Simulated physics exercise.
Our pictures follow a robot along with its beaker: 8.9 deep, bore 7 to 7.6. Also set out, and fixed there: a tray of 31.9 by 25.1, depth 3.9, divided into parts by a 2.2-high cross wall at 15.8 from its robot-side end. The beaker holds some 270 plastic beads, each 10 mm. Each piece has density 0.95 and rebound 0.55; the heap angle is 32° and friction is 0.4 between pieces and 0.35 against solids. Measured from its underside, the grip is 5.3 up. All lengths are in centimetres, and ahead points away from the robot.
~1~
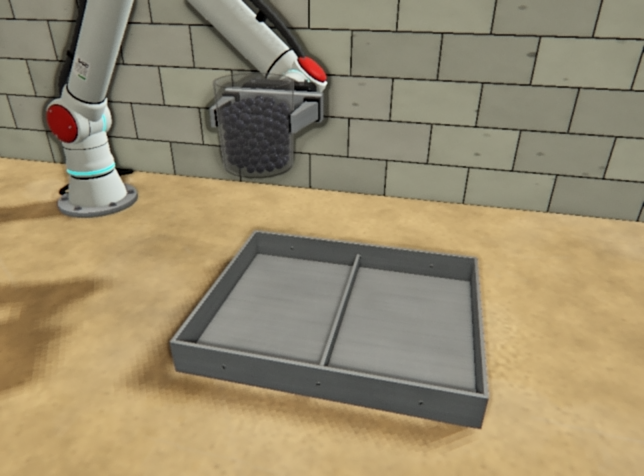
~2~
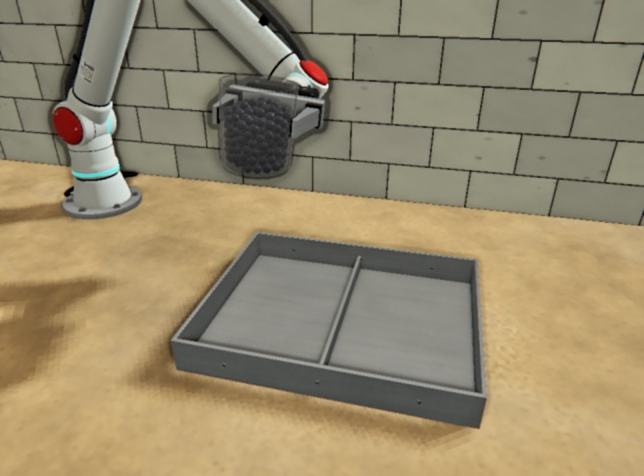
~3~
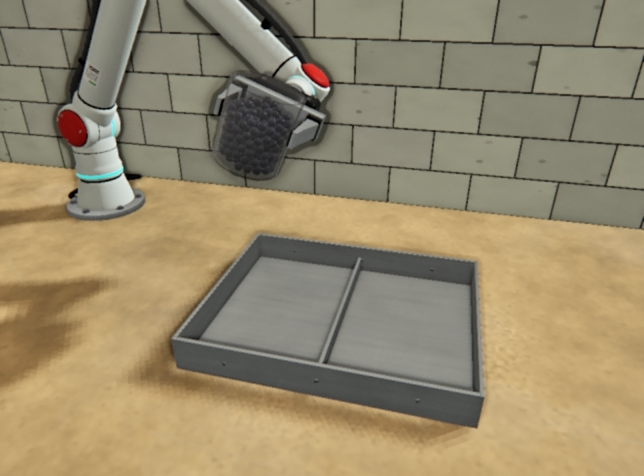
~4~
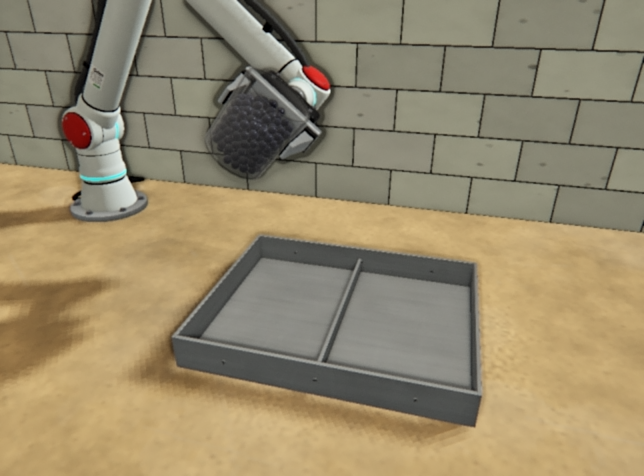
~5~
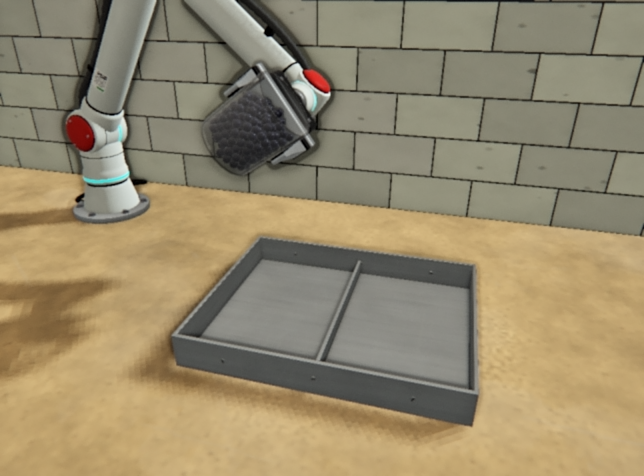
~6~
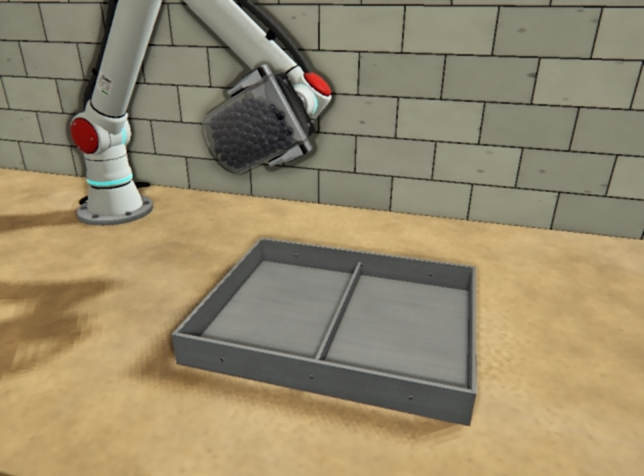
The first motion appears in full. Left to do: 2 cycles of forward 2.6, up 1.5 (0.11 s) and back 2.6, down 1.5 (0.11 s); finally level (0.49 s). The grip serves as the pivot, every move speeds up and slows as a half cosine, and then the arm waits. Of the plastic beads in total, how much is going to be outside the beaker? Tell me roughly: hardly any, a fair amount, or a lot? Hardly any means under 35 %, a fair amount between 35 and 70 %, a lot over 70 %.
Hardly any.
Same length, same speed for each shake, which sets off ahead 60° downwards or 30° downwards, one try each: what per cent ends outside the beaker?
First try about 0 %, second try about 5 %.
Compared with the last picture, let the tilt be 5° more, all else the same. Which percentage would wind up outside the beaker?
Estimate: Close to 35 per cent.
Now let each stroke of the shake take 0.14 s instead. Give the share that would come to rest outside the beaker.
Roughly 10 in a hundred.
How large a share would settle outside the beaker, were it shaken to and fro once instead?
Estimate for that case: 15 %.
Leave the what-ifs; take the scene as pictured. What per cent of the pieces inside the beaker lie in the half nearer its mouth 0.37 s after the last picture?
My estimate is near 55 per cent.
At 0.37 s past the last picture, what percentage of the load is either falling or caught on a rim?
My guess is some 5 in a hundred.
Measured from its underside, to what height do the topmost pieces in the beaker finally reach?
Around 8.0 cm up.
Then, 0.37 s later, tilted 60° forward, highest piece 28 above the table; 231 in the beaker, 12 in the far-side part, 9 in the robot-side part, 14 in flight or on a rim.
Then, 0.74 s later, tilted 19° forward, highest piece 28 above the table; 201 in the beaker, 41 in the far-side part, 22 in the robot-side part, 2 in flight or on a rim.
Then, 1.13 s later, level, highest piece 28 above the table; 201 in the beaker, 42 in the far-side part, 23 in the robot-side part.
Then, 2.18 s later, level, highest piece 28 above the table; 201 in the beaker, 42 in the far-side part, 23 in the robot-side part.
At rest, 201 in the beaker, 42 in the far-side part, 23 in the robot-side part. That is 24 % outside the beaker.
